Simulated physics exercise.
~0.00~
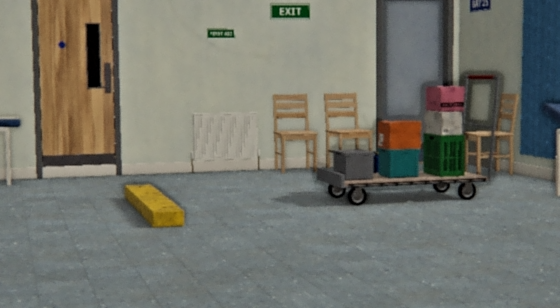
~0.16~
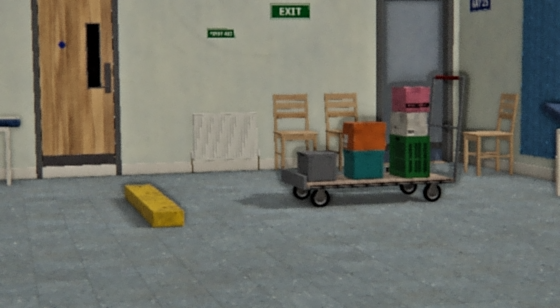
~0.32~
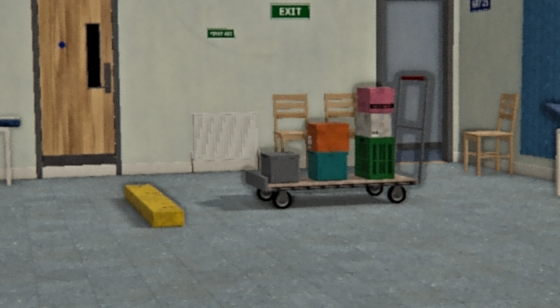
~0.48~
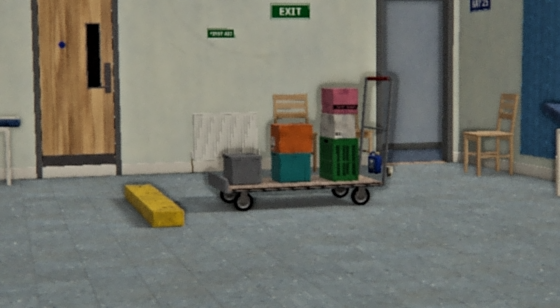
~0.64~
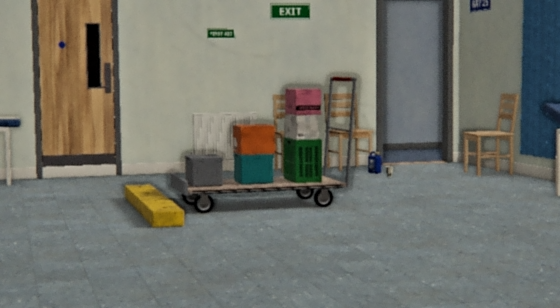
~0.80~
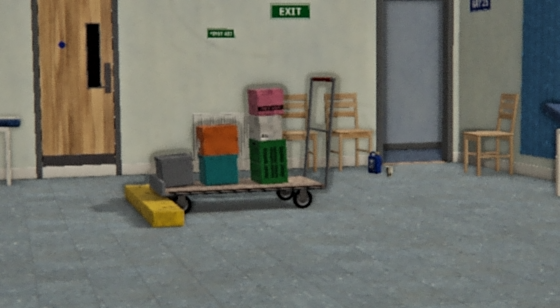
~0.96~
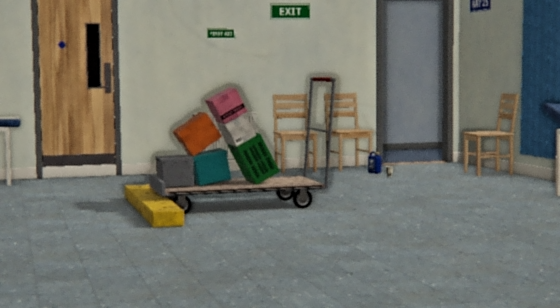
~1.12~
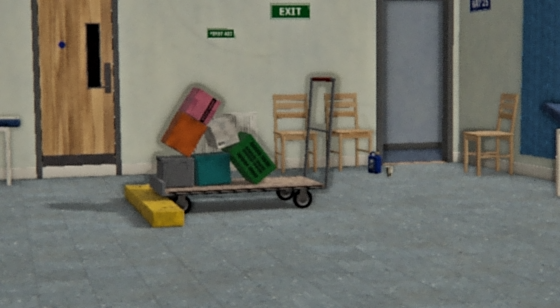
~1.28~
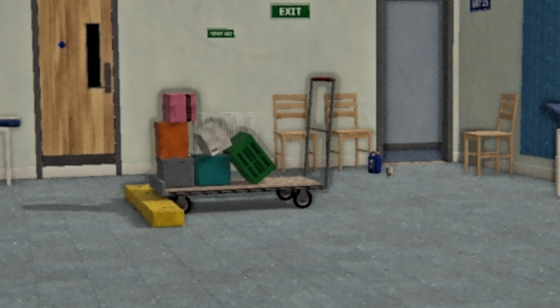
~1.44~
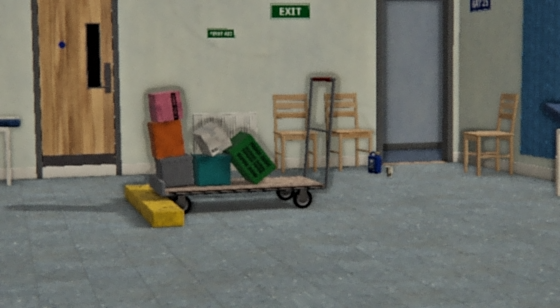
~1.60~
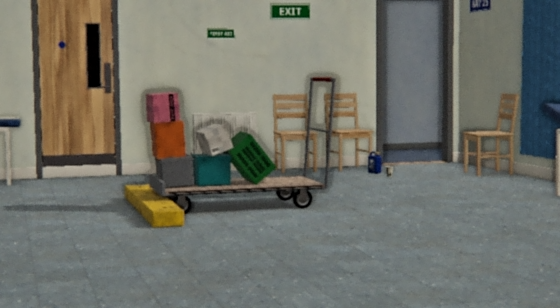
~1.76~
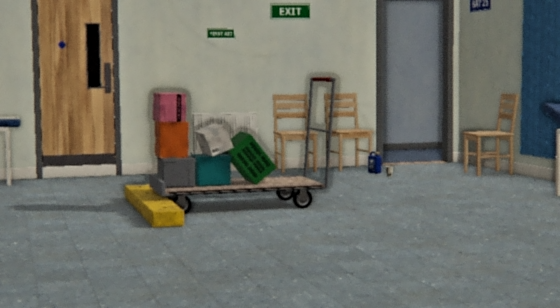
A flat cart loaded with boxes and a green crate rolled left until it stopped against a low yellow step, and its stacks toppled forward, leaving the pink carton on the orange one and the crate leaning, with everything still on the deck.
